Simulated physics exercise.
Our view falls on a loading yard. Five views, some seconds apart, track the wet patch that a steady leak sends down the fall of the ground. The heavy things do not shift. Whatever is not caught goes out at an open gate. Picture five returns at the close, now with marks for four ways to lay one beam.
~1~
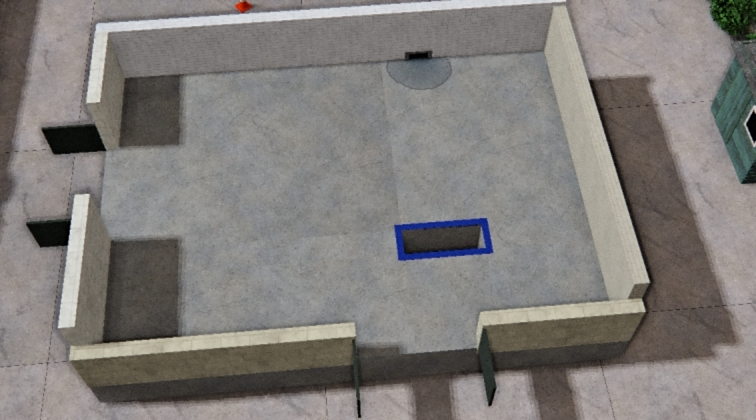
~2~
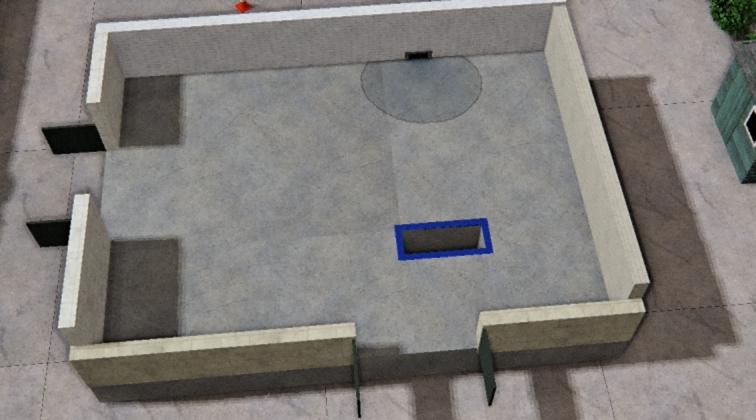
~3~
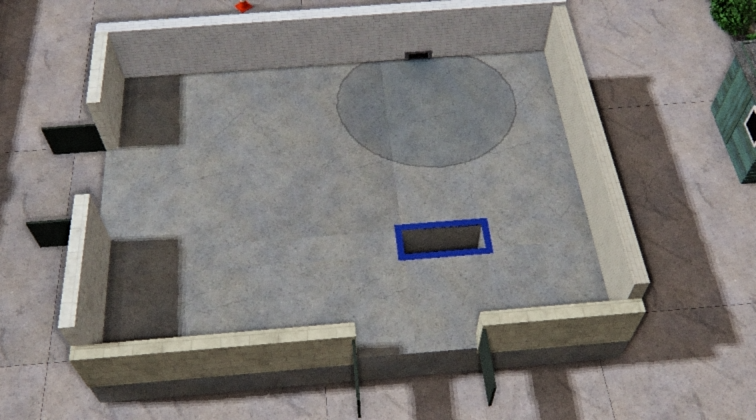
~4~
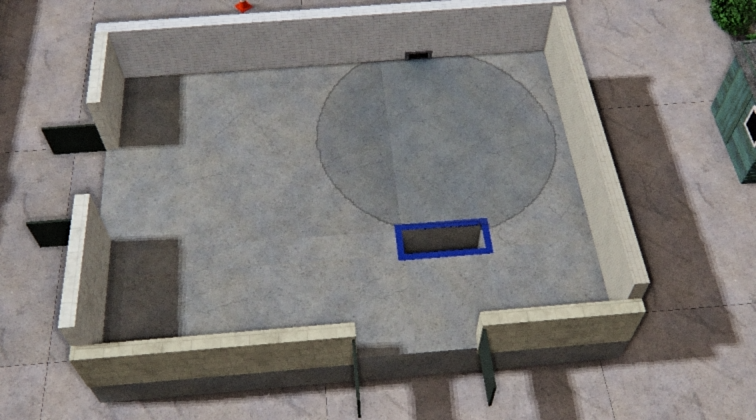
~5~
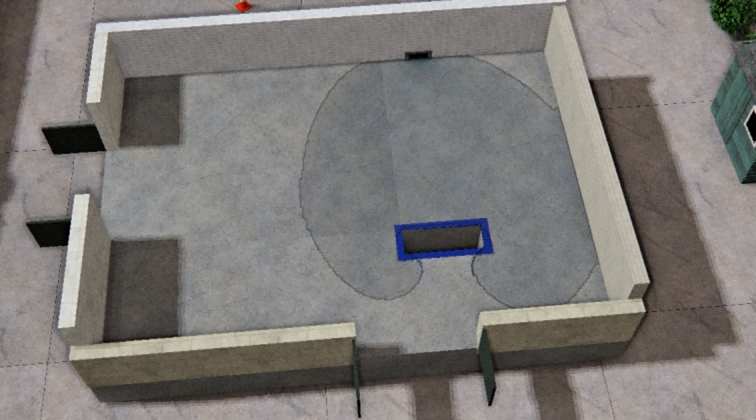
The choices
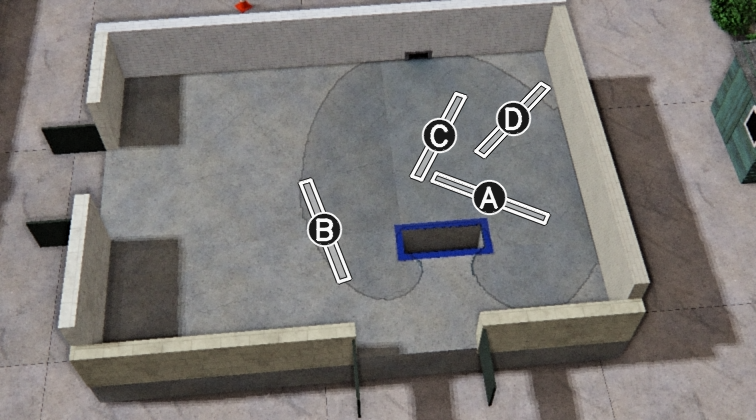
In a walled loading yard with open gates, a small wet patch shows on the ground beside an outfall at the far wall. It widens steadily into a broad round patch, reaching toward the blue drain, then spreads around both sides of it as the drain takes in water.
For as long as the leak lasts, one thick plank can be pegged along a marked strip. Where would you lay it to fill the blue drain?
D beats the others.
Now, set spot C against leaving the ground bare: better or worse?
Spot C is worse.
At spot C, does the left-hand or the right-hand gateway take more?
The right gate.
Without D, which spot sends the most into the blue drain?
That would be B.
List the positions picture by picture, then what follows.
In the first frame, outfall at (418, 55); blue drain at (443, 239); open gate at (416, 340); open gate at (115, 192); front seen at (417, 85), 2 % of the ground wet; blue drain still dry.
In the second frame, front seen at (461, 111), 6 % of the ground wet; blue drain still dry.
In the third frame, front seen at (475, 155), 13 % of the ground wet; blue drain still dry.
In the fourth frame, front seen at (491, 219), 25 % of the ground wet; blue drain still dry.
In the fifth frame, front seen at (566, 284), 37 % of the ground wet; blue drain taking water.
On the marked copy, A from (434, 177) to (546, 219); B from (305, 181) to (344, 280); C from (416, 178) to (460, 95); D from (480, 153) to (545, 85).
Choosing A, about 25 % of the stream goes into the blue drain, about 71 % out by the gates.
Choosing B, about 40 % of the stream goes into the blue drain, about 58 % out by the gates.
Choosing C, about 22 % of the stream goes into the blue drain, about 72 % out by the gates.
Choosing D, about 61 % of the stream goes into the blue drain, about 34 % out by the gates.
